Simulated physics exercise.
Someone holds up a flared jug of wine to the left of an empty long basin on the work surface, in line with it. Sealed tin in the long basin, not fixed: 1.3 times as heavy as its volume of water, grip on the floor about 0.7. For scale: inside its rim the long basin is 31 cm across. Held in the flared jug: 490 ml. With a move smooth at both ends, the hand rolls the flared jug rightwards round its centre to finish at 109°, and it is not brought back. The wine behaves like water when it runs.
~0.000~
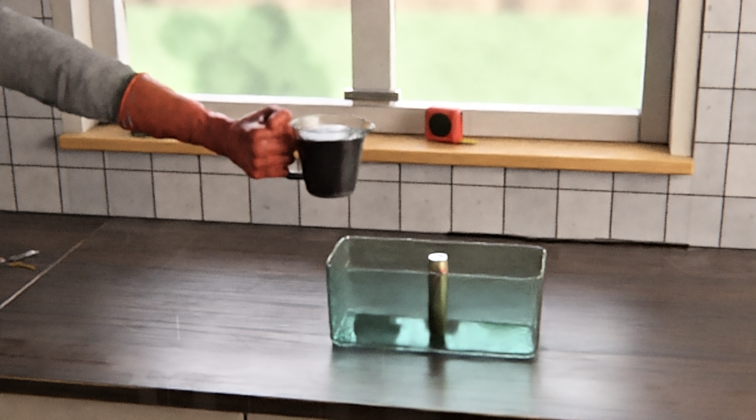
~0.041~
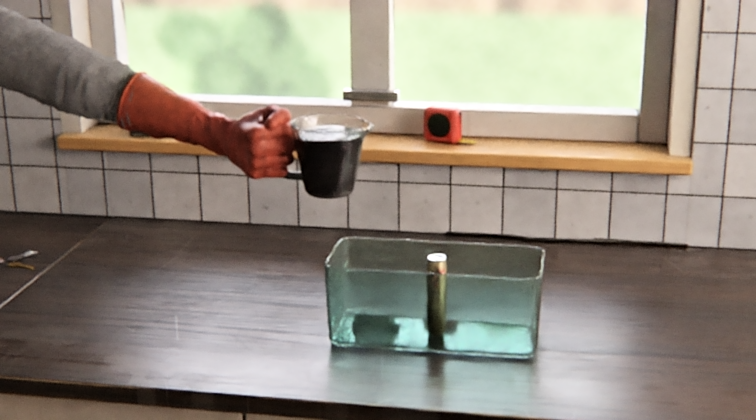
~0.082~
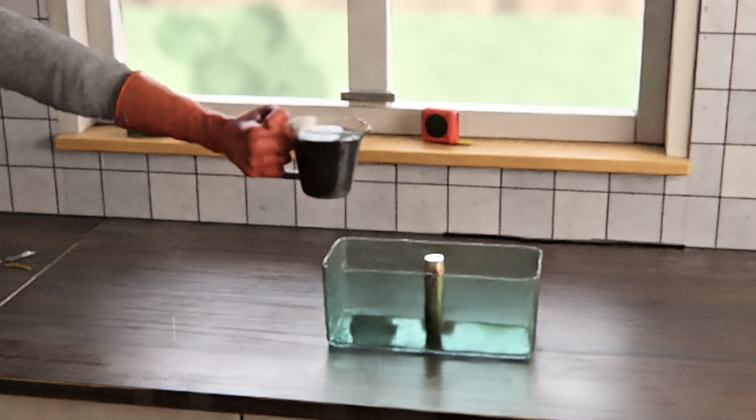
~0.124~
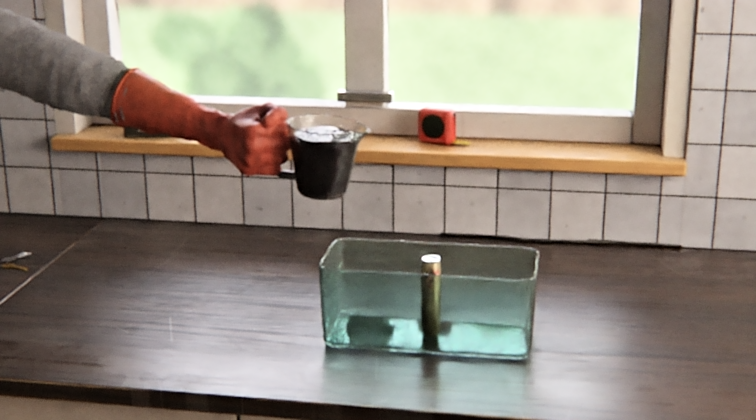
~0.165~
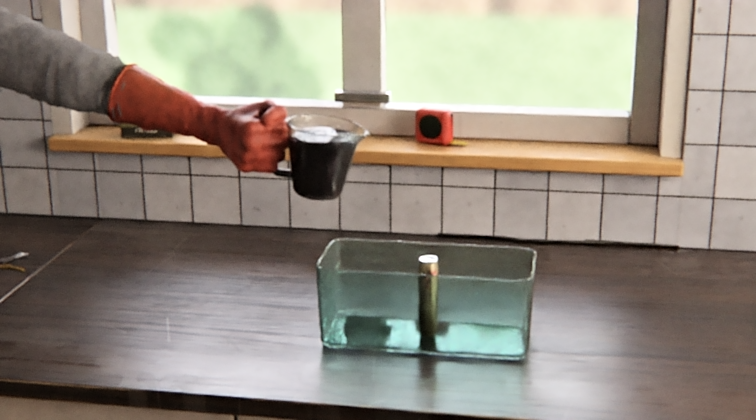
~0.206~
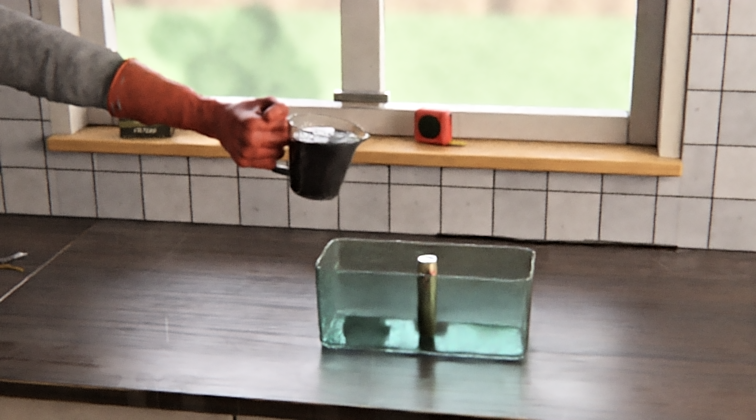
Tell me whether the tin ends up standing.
It does.
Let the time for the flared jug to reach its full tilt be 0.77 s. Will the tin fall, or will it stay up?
After the tilt, the tin is still standing.
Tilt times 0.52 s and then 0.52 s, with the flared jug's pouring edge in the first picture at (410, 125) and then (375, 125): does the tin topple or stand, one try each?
The tin overturns the first time and overturns the second time.
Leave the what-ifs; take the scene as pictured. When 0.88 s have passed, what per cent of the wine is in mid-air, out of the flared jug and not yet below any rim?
Airborne share: Near 16 %.
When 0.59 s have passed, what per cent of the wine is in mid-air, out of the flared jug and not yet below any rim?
At that moment, about 24 percent.
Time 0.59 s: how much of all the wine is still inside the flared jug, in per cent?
About 68 percent.
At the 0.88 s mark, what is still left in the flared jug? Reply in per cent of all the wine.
10 per cent or so.
After 0.59 s the tilt is 70° and 68 per cent is still to pour; the tin stands where it began.
After 0.88 s the tilt is 105° and 10 per cent is still to pour; the tin stands 1 cm from where it began.
After 1.18 s the tilt is 109° and 0 per cent is still to pour; the tin stands 1 cm from where it began.
After 1.50 s the tilt is 109° and 0 per cent is still to pour; the tin stands 1 cm from where it began.
In the end the tin stands 1 cm from where it began.
